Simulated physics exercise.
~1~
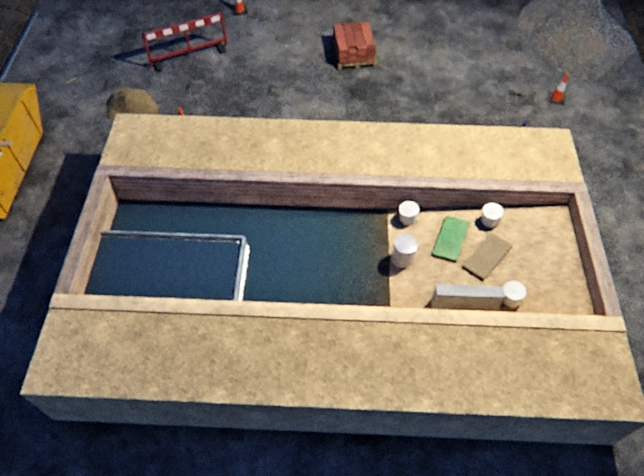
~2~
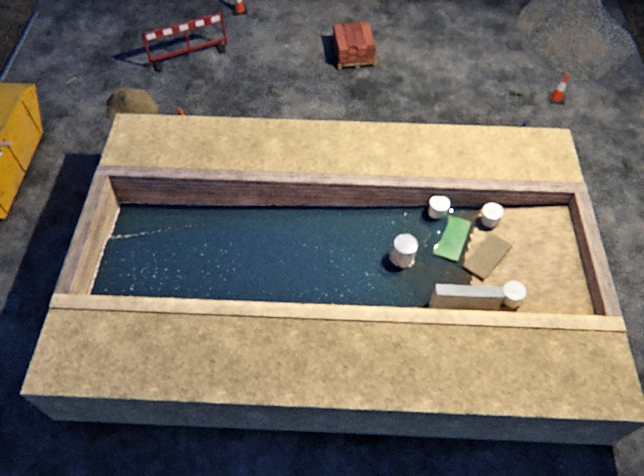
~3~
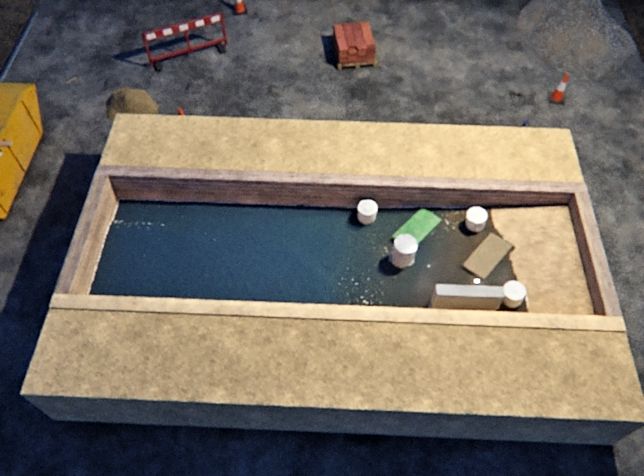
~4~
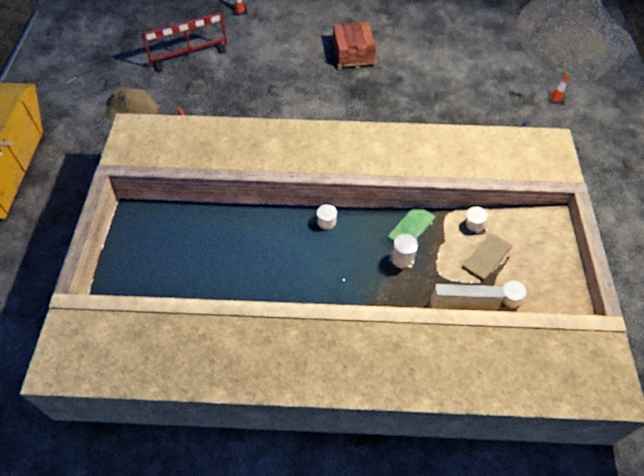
On a strip of sand between long walls, in a yard with cones and a striped barrier, dark water fills the left side, part of it held behind pale-edged boarding. White tubs, a green float, a brown one and a grey block sit towards the right. The boarding is gone and water surges up the sand among them, nudging the upper-left tub rightward. As the water draws back, that tub drifts left, the green float slides and turns, and the upper-right tub shifts slightly. Finally the drifting tub stands upright far out in calmer water, while the brown float remains on bared sand.
